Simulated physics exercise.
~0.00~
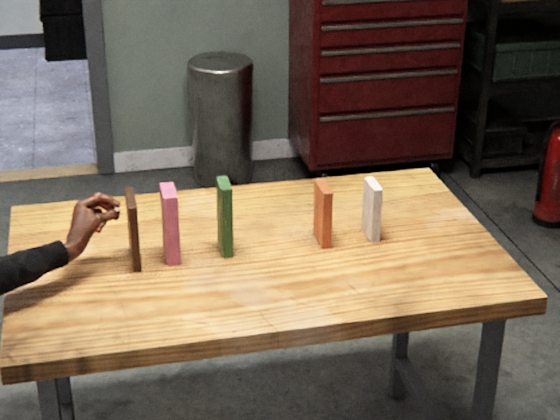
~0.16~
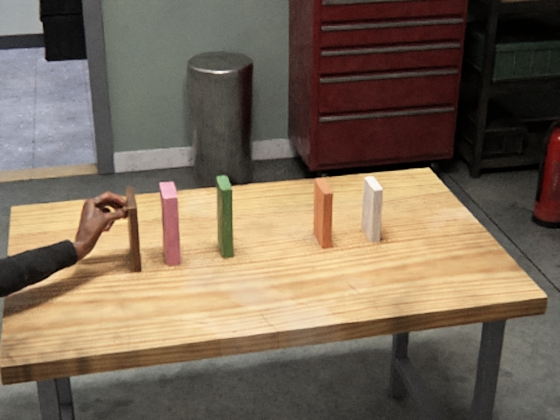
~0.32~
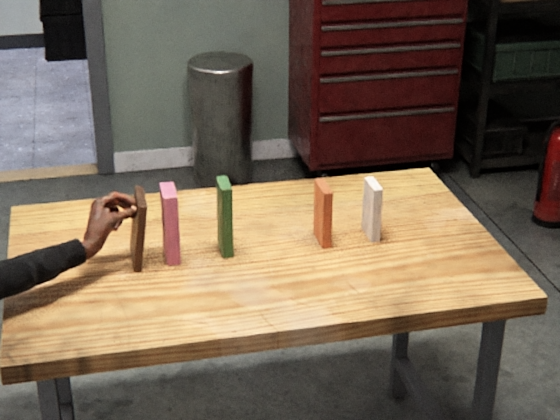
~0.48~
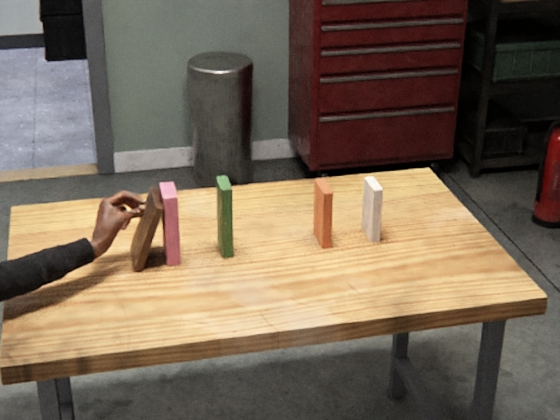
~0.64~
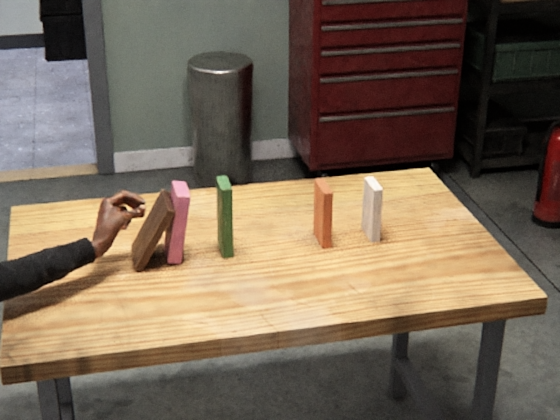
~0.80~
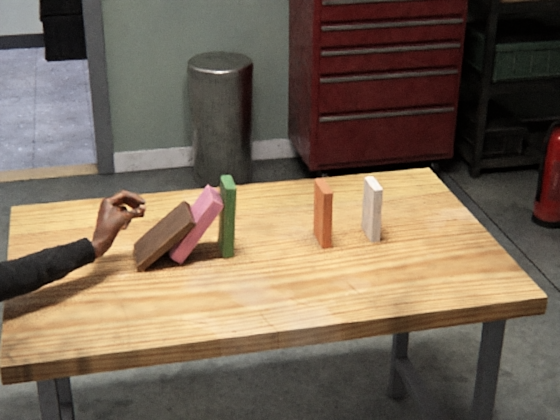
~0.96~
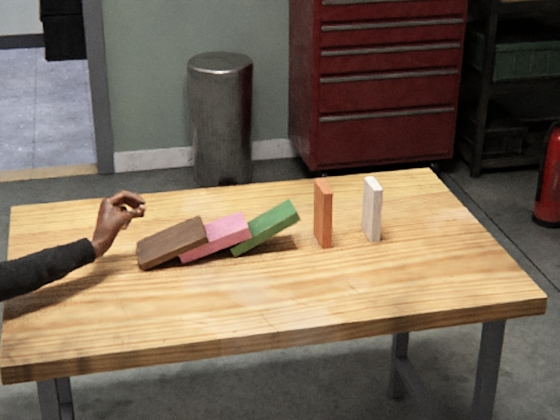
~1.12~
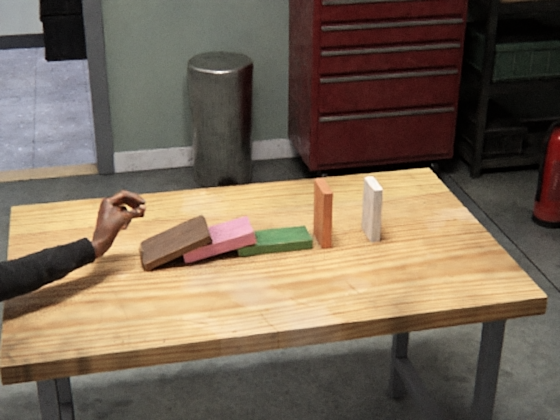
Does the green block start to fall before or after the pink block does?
The green block starts to fall after the pink block, which is already leaning over while the green one still stands.
On a wooden table, a hand tips the brown block, toppling pink and green only.
